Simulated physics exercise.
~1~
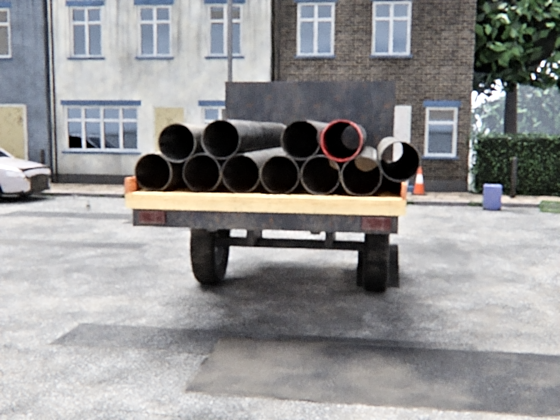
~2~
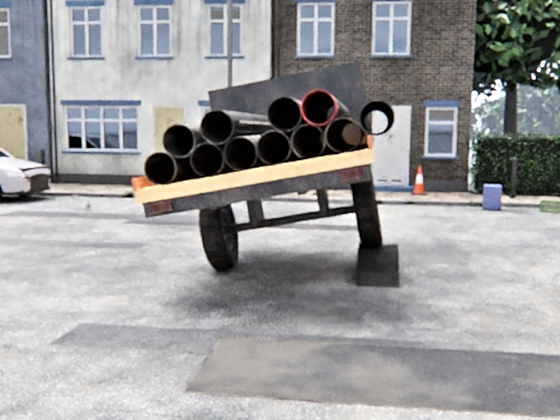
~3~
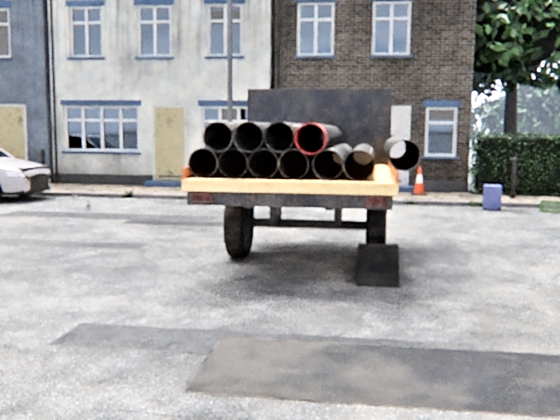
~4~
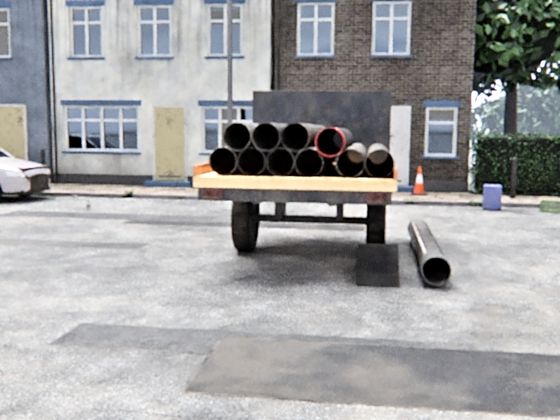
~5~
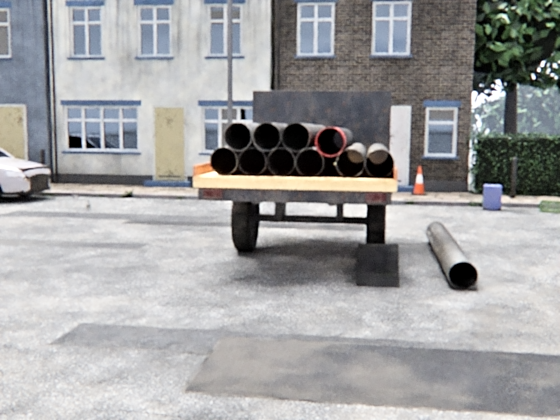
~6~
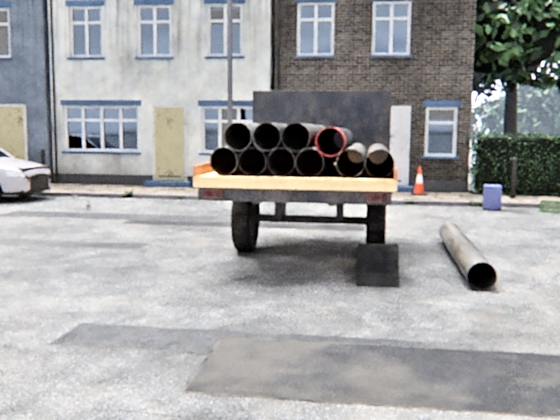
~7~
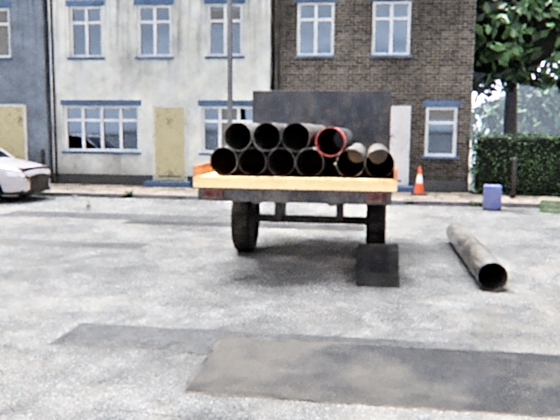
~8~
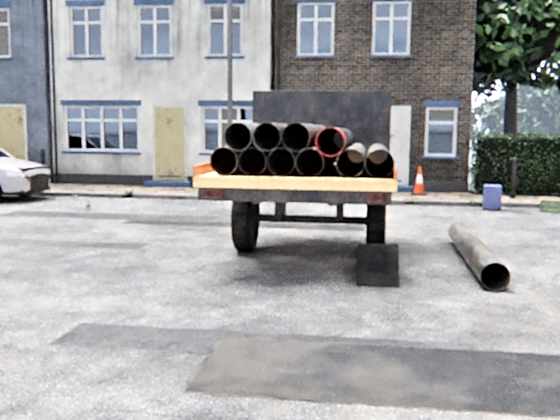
A flatbed trailer stacked with dark, hollow pipes, one rimmed in red, is seen from behind on a grey paved lot, with pale and brick houses, a white car at left and a hedge at right. Its right wheel rides up over a dark hump, tilting the wooden deck down to the left and shifting the load. The deck drops back level, and the pipes roll right as one leaves the right edge. That pipe lands on the ground, rolls a little farther right and settles. The trailer stands still, the red-rimmed pipe resting on top of others.
